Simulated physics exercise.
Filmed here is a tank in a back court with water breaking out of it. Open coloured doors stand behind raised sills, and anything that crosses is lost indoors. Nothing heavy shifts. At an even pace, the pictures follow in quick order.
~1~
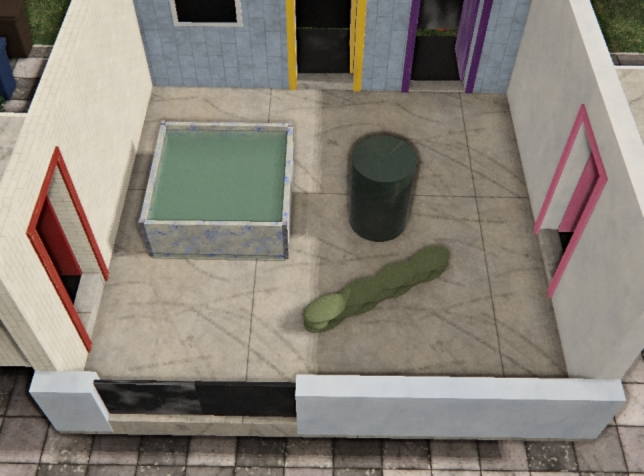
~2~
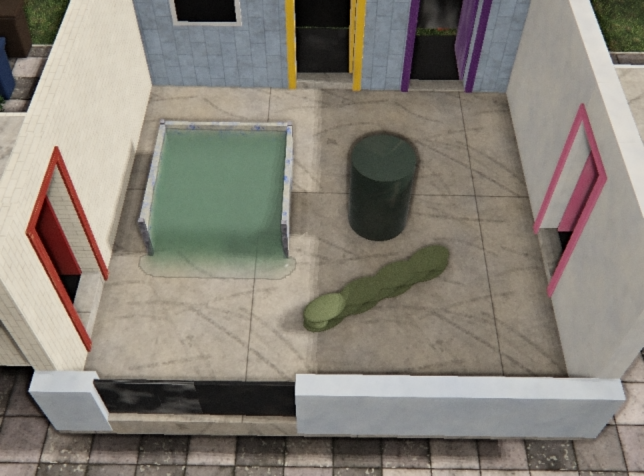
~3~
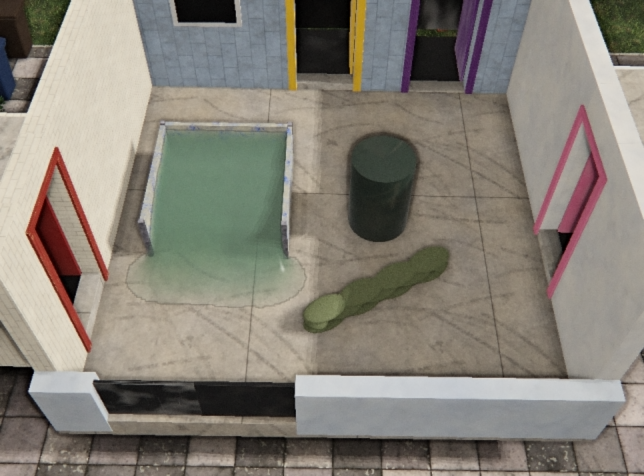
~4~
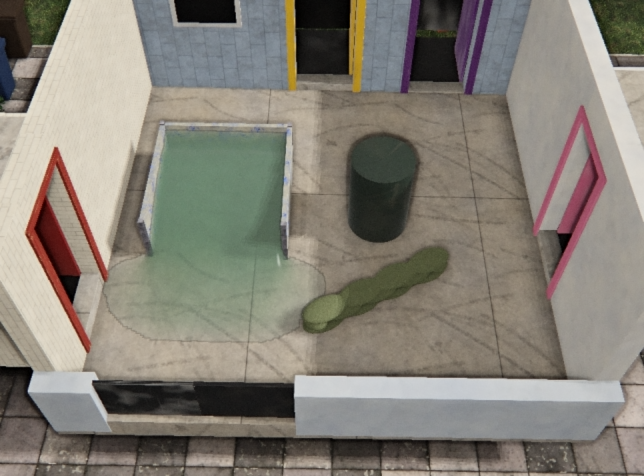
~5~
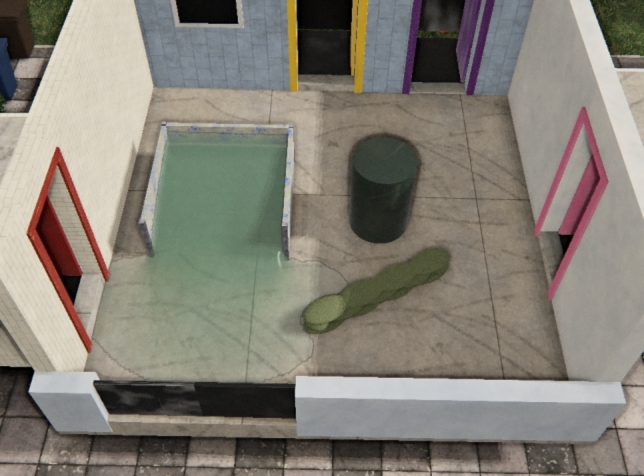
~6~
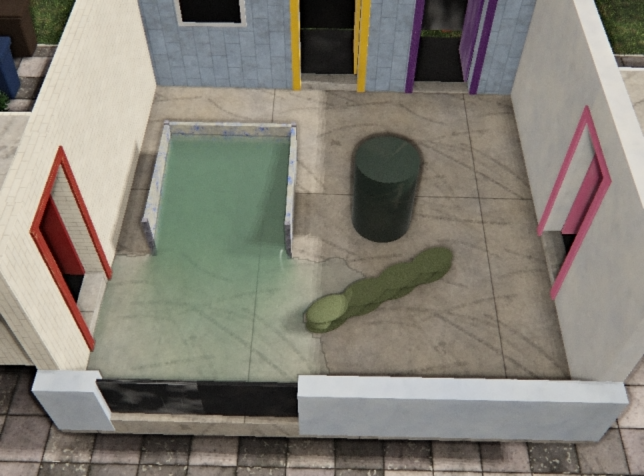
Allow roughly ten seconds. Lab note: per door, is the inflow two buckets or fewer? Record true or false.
Pink door true; red door true; purple door false; yellow door true.
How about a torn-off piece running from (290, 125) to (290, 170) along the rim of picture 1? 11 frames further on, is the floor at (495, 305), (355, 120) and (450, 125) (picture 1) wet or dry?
Unwetted, submerged, submerged.
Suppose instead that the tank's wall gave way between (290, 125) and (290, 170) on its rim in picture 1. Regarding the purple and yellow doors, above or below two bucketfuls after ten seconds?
I'd say the purple one crosses the line and the yellow one stays shy of the line.
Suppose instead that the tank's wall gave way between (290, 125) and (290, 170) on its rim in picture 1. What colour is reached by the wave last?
The red one.
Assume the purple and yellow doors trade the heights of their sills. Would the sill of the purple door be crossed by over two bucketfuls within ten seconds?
My call is that purple misses the threshold.
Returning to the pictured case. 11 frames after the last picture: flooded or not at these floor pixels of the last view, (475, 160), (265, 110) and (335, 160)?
In that order the points end up high and dry, high and dry and high and dry.
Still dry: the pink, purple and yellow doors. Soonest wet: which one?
The pink-painted one, I reckon.
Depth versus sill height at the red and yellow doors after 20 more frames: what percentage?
The first is near 80 per cent, the second near 0 per cent.
A moment on, water covers 25 % of the floor; the pink door not reached, the red door wet at the sill, nothing in, the purple door not reached, the yellow door not reached.
Next, water covers 35 % of the floor; the pink door not reached, the red door under two buckets in, the purple door not reached, the yellow door not reached.
Then, water covers 50 % of the floor; the pink door wet at the sill, nothing in, the red door under two buckets in, the purple door not reached, the yellow door not reached.
Later, water covers 85 % of the floor; the pink door under two buckets in, the red door under two buckets in, the purple door under two buckets in, the yellow door wet at the sill, nothing in.
In the end, water covers 95 % of the floor; the pink door under two buckets in, the red door under two buckets in, the purple door far over two buckets in, the yellow door wet at the sill, nothing in.
